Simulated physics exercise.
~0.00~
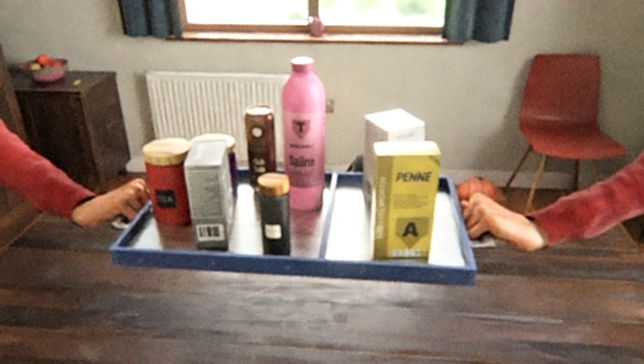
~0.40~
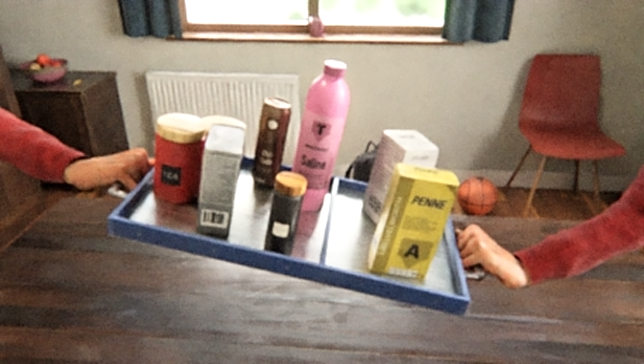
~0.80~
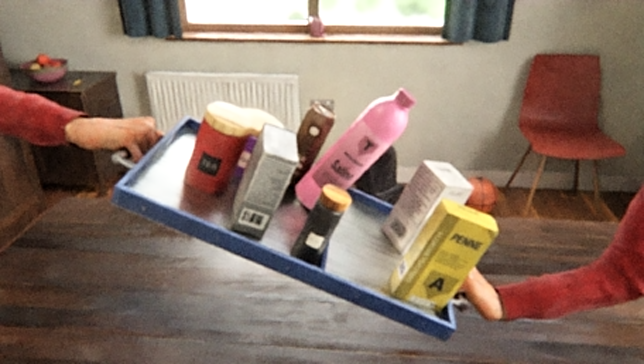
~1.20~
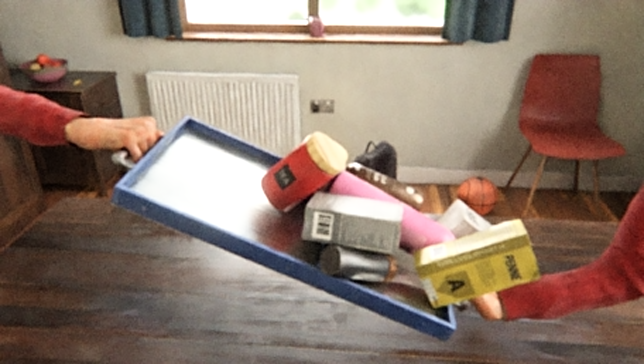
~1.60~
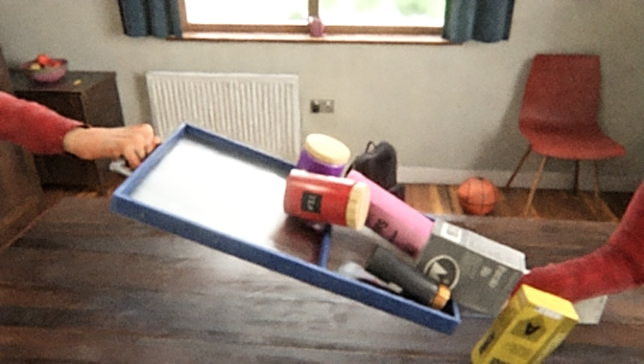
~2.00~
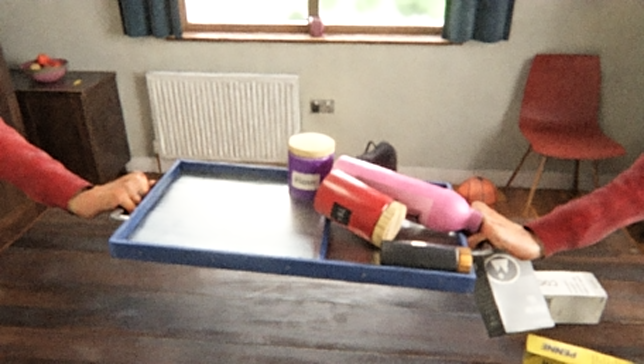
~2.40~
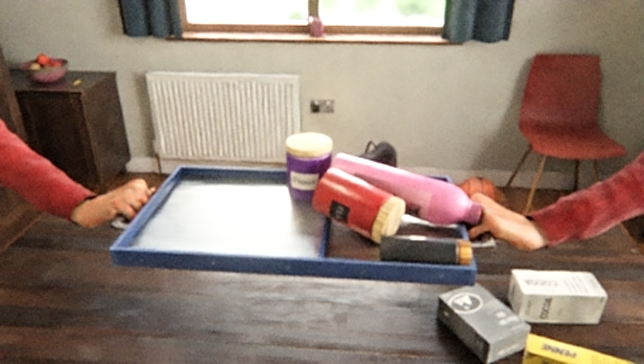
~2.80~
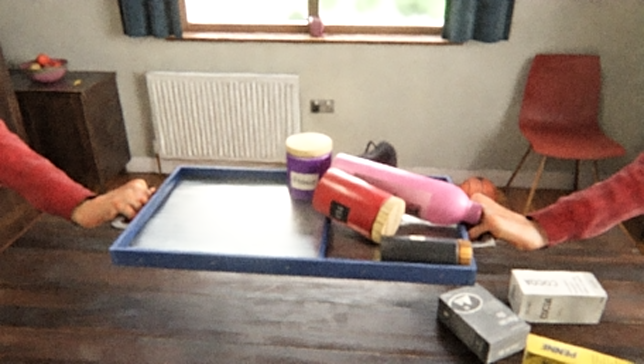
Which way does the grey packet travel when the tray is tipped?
The grey packet moves to the right, toppling and going off the lowered end of the tray onto the table.
